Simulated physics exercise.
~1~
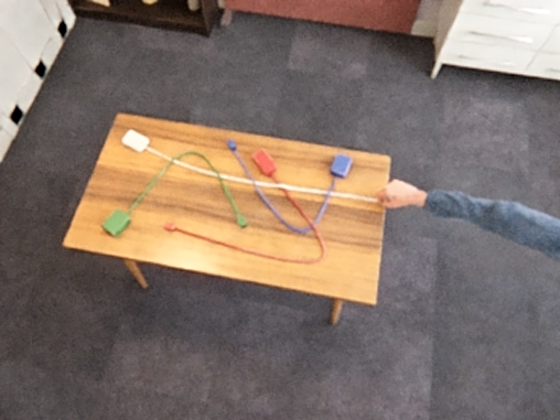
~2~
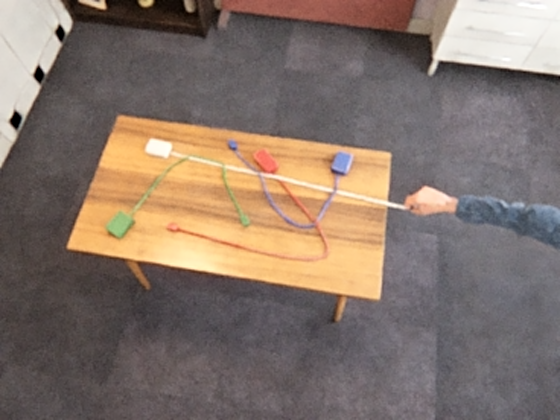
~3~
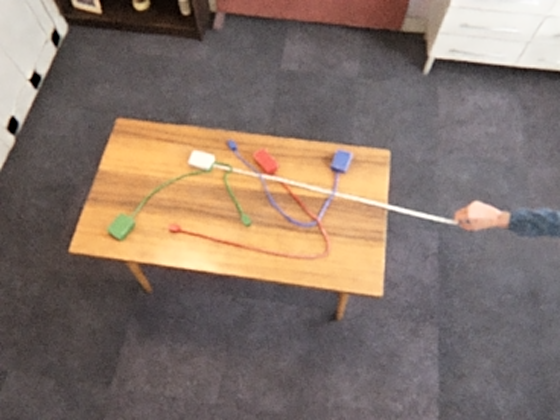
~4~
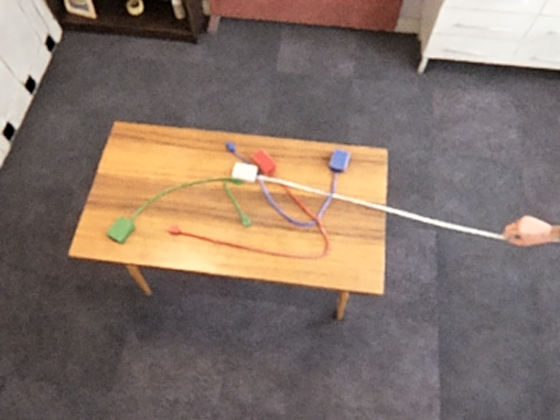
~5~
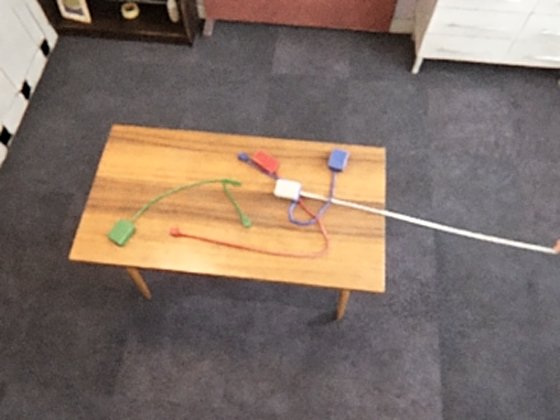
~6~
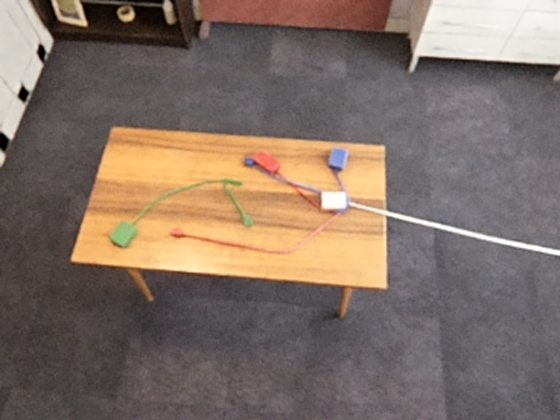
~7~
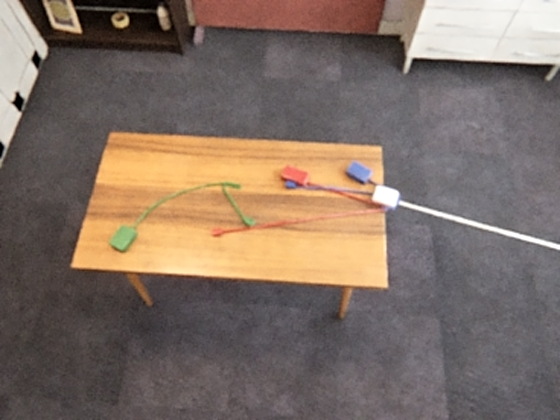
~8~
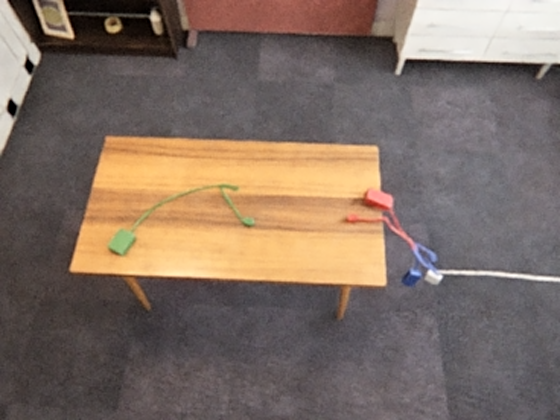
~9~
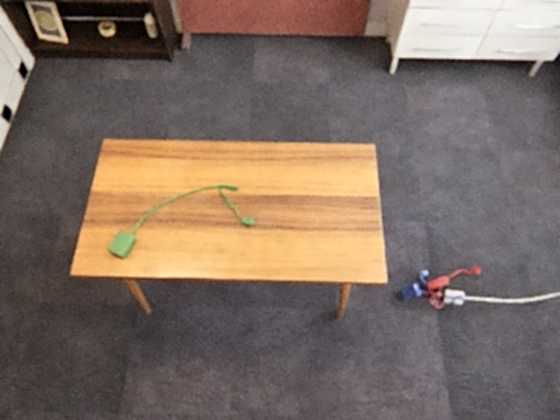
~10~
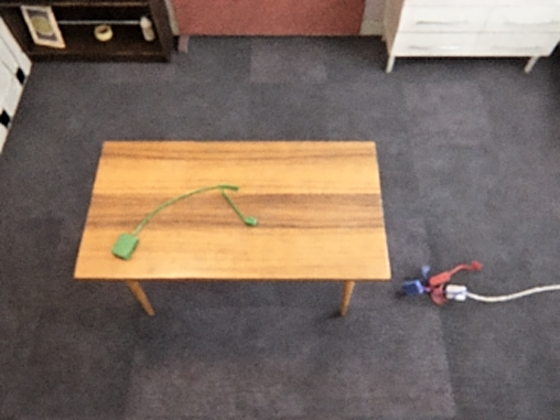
A hand pulled the white cable rightward across a wooden table, its charger catching the tangled blue and red cables and dragging both, chargers included, off the right edge to the floor, while the green cable and charger stayed on the table.
